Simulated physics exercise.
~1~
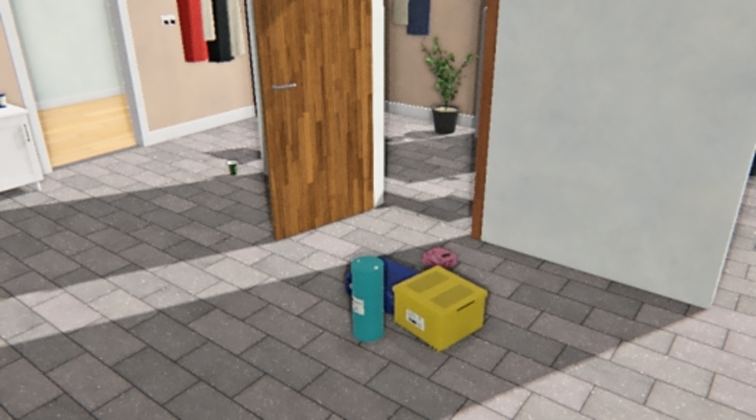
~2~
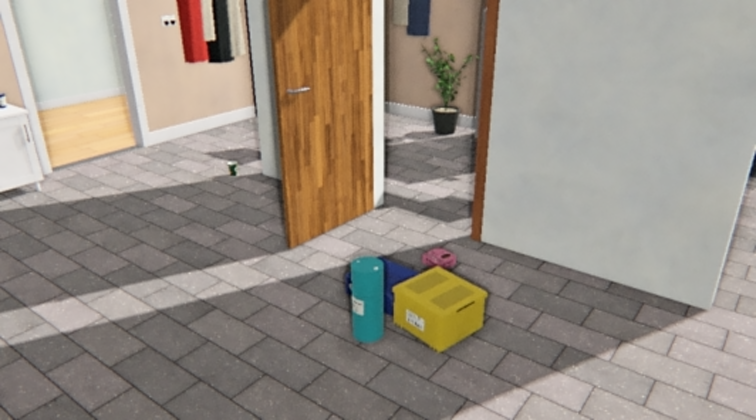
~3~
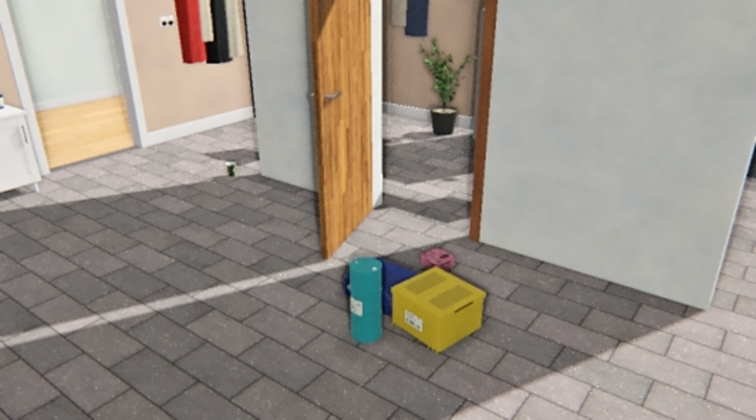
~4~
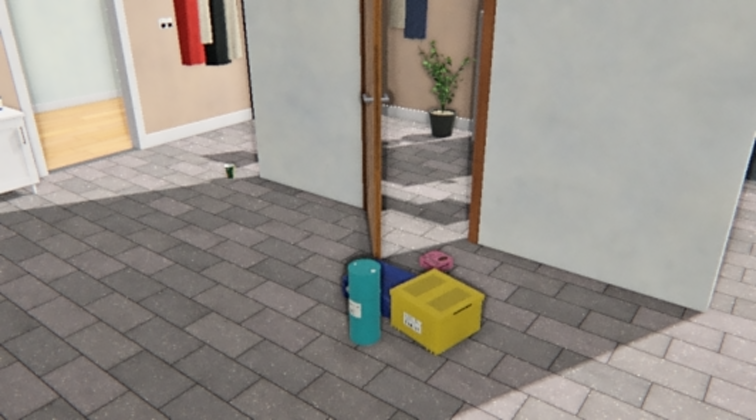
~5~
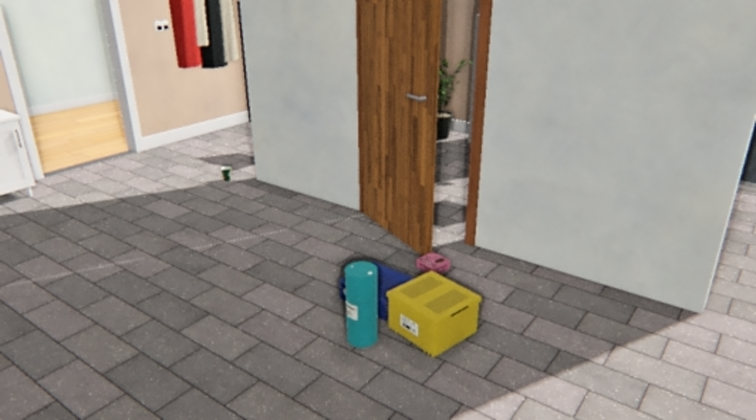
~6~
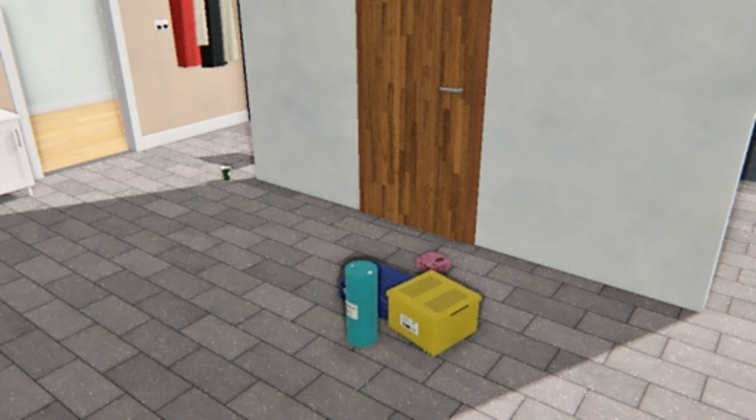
To begin with, a wooden door stands wide open in a pale wall, with a turquoise canister, a yellow tote, a blue parcel and a small pink box on the grey paved floor nearby. The door starts to swing, slowly at first, and its free edge moves to the right. It turns until it is seen nearly edge-on, just behind the grouped objects. It then swings on towards the frame, gradually hiding the potted plant beyond the doorway. Finally, the door sits closed in its frame, and all four objects remain where they were, while the view sways slightly.
